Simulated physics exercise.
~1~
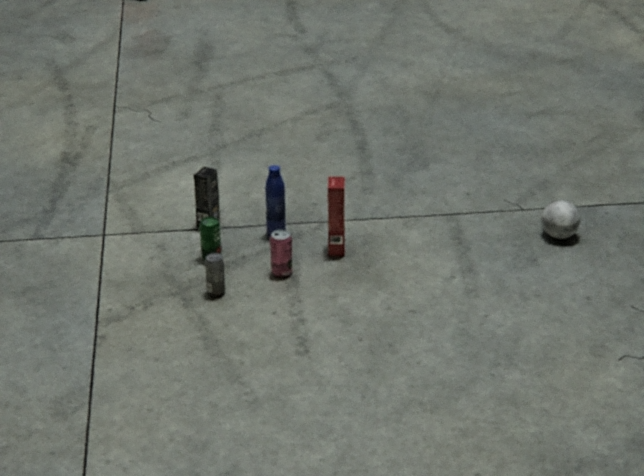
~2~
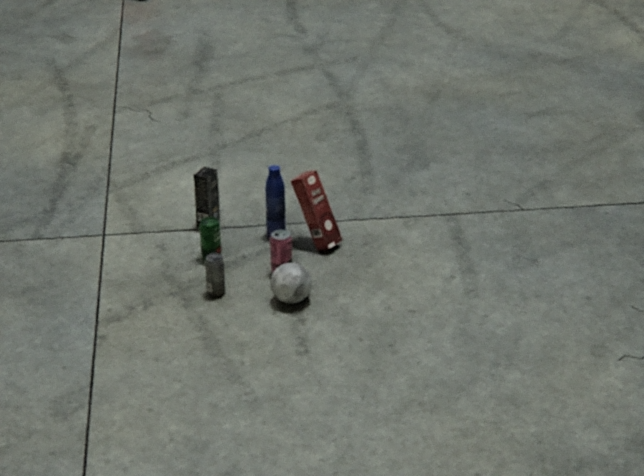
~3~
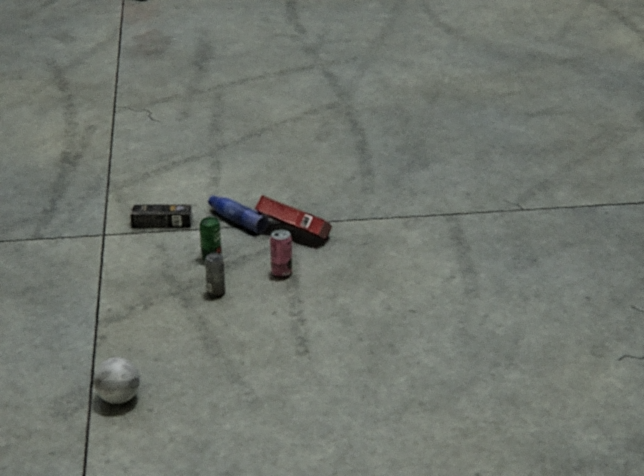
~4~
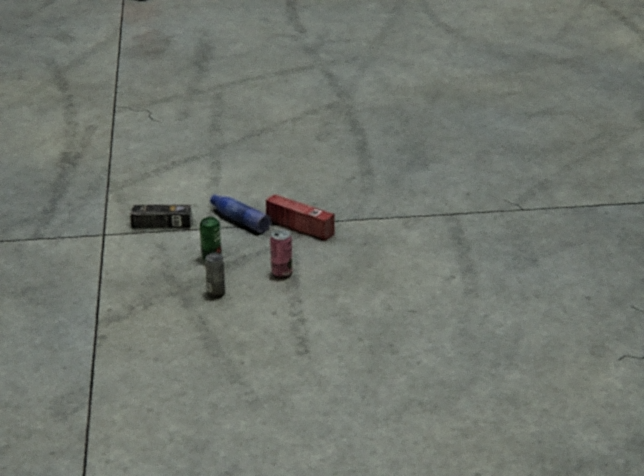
White ball rolling left across concrete, red carton, blue bottle and black carton toppling, three cans left standing as it exits.
